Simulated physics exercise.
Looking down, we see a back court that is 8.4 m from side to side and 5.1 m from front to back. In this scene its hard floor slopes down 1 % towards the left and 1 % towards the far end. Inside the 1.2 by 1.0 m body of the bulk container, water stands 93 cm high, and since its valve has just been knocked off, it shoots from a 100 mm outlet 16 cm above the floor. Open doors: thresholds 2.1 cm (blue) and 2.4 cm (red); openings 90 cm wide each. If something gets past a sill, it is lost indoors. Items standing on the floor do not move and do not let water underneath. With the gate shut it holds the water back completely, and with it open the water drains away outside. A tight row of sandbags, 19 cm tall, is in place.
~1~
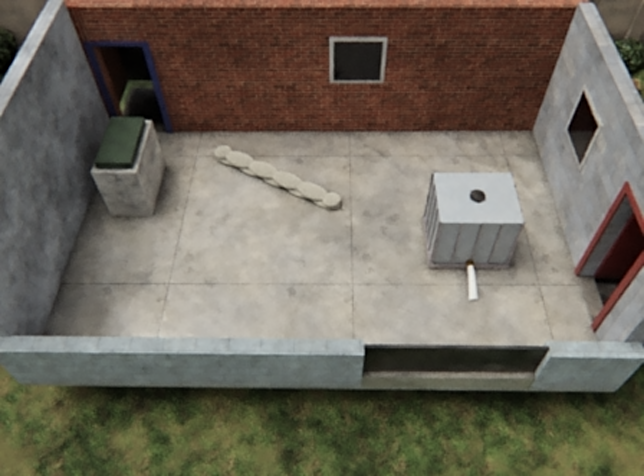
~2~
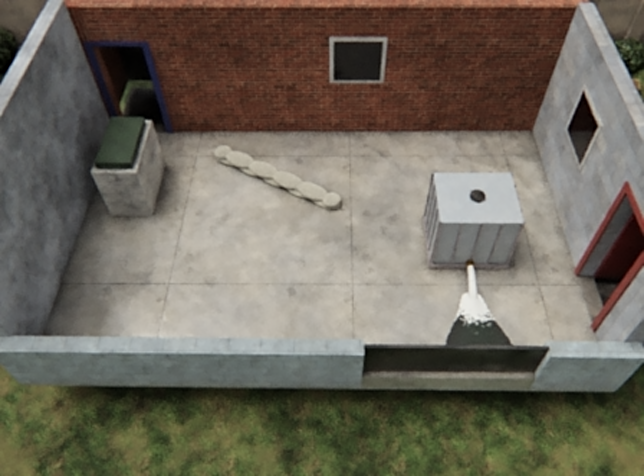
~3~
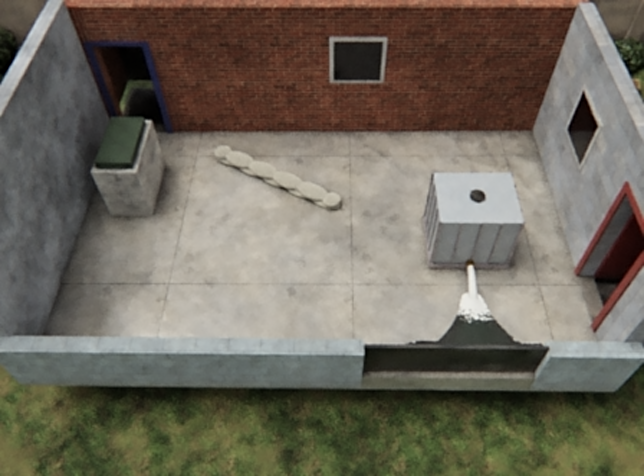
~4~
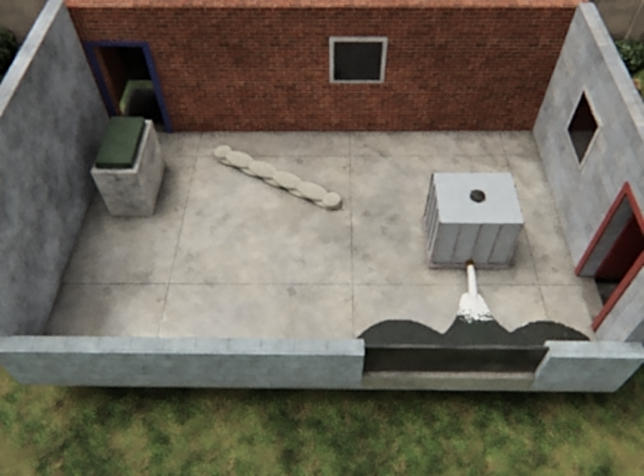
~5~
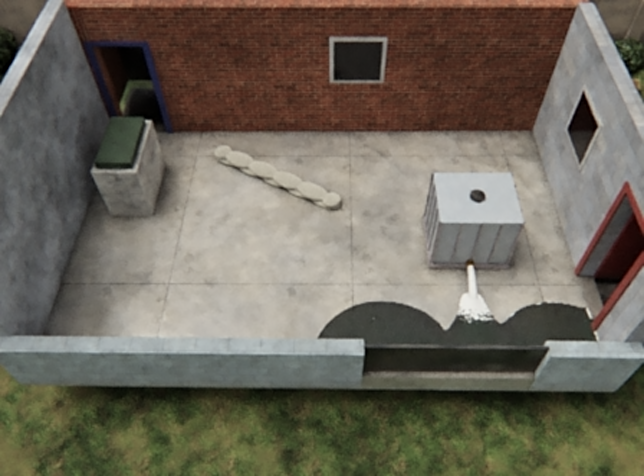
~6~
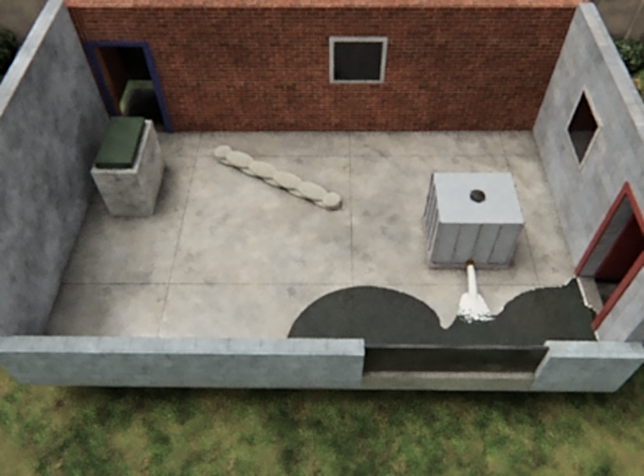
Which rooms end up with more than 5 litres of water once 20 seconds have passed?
Taking each in turn: Behind the blue door, 5 litres or less; behind the red door, 5 litres or less.
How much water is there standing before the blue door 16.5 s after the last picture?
The depth there is around 2.0 cm.
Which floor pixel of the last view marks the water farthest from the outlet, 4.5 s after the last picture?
Around (172, 329).
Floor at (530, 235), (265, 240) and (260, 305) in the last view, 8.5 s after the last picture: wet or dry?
One by one, I'd say swamped, swamped and swamped.
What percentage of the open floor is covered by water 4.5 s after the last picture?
Near 35 per cent of the floor.
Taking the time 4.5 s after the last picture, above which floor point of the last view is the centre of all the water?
Roughly (424, 300) in the last view.
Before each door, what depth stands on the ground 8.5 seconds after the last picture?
Depths in centimetres: Blue 0.0, red 2.0.
Then, 1.5 s after the last picture water covers 20 % of the floor and is deepest (10 cm) near (483, 362); blue door not reached, red door 2.3 cm at the sill, 0 L in.
Then, 4.5 s after the last picture water covers 35 % of the floor and is deepest (8 cm) near (483, 362); blue door not reached, red door 2.4 cm at the sill, 0 L in.
Then, 8.5 s after the last picture water covers 60 % of the floor and is deepest (8 cm) near (483, 362); blue door not reached, red door 2.2 cm at the sill, 1 L in.
Then, 12.5 s after the last picture water covers 70 % of the floor and is deepest (7 cm) near (483, 362); blue door not reached, red door 2.1 cm at the sill, 1 L in.
Then, 16.5 s after the last picture water covers 85 % of the floor and is deepest (6 cm) near (483, 362); blue door 2 cm at the sill, 0 L in, red door 1.9 cm at the sill, 2 L in.
